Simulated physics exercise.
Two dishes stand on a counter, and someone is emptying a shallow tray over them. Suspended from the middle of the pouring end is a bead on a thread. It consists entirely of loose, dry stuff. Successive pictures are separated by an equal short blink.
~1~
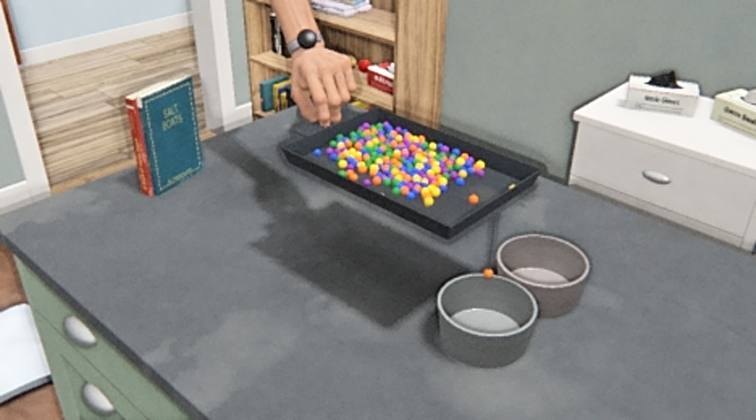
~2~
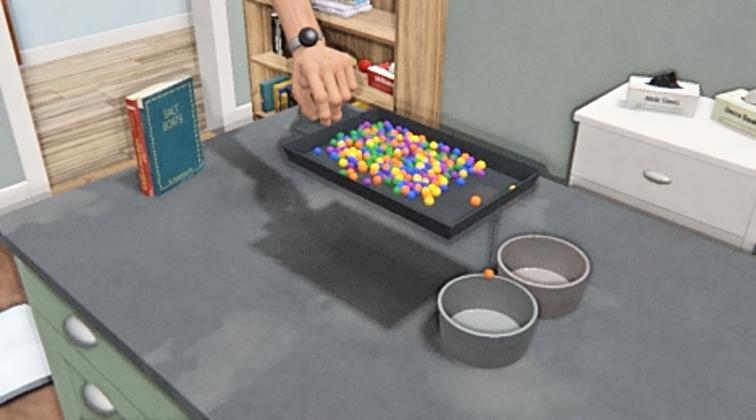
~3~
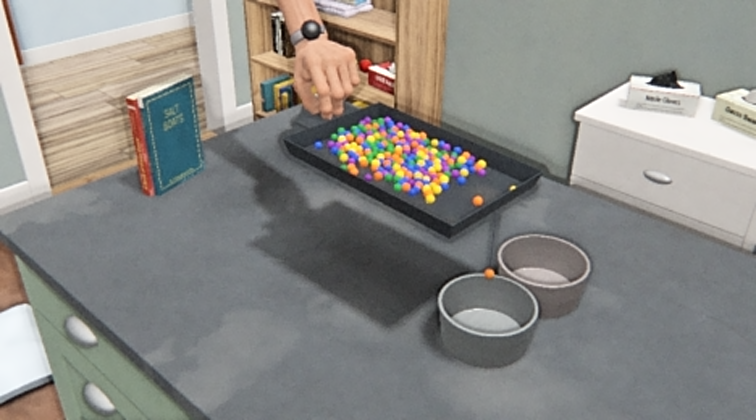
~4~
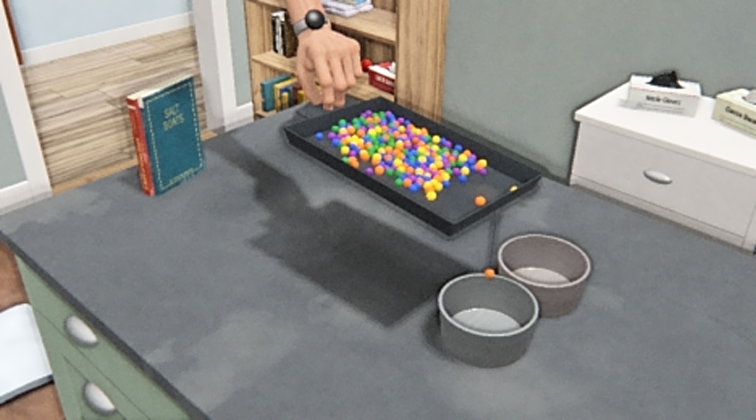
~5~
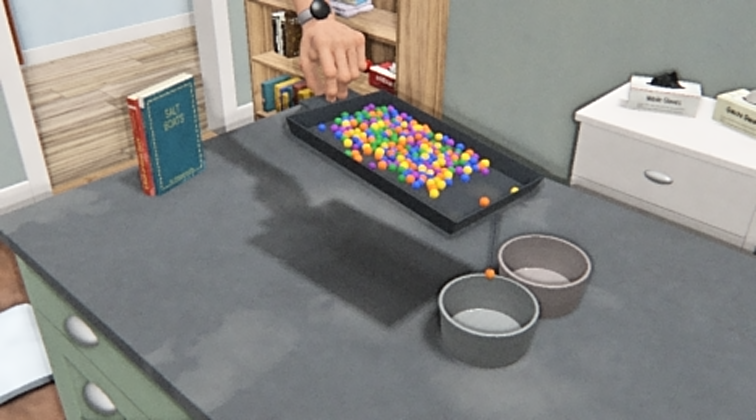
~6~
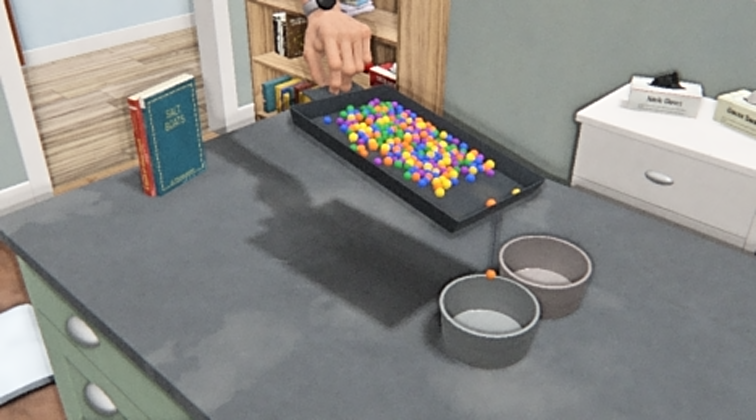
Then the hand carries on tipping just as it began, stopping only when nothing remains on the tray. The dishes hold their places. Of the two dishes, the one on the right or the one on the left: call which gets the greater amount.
I call it for the one on the right.
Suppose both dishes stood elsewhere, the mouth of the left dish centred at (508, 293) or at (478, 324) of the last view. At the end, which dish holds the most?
Try 1: The right-side dish; try 2: The right-side dish.
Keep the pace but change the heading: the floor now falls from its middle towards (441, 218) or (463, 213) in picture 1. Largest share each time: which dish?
The leftmost dish, then the leftmost dish.
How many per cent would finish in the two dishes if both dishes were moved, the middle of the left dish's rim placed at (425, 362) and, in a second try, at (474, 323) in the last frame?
First about 0, then 80 per cent.
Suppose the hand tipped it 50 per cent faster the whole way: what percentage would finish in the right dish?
Near 90 in a hundred.
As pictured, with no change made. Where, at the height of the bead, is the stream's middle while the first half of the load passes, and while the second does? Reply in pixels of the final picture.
Around (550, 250) at first; around (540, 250) after that.
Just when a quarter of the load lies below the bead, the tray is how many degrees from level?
About 70° of tilt.
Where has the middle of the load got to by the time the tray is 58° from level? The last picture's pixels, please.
Somewhere near pixel (514, 180).
Soon, tray tipped steeply; most on the tray; a small part in the right dish; a small part in the air.
A while on, tray tipped right over; a stray few on the tray; nearly all in the right dish; a stray few outside both.
Towards the end, tray tipped past a quarter turn; nearly all in the right dish; a stray few outside both.
Finally, tray tipped past a quarter turn; none in the left dish; nearly all in the right dish; a stray few outside both.
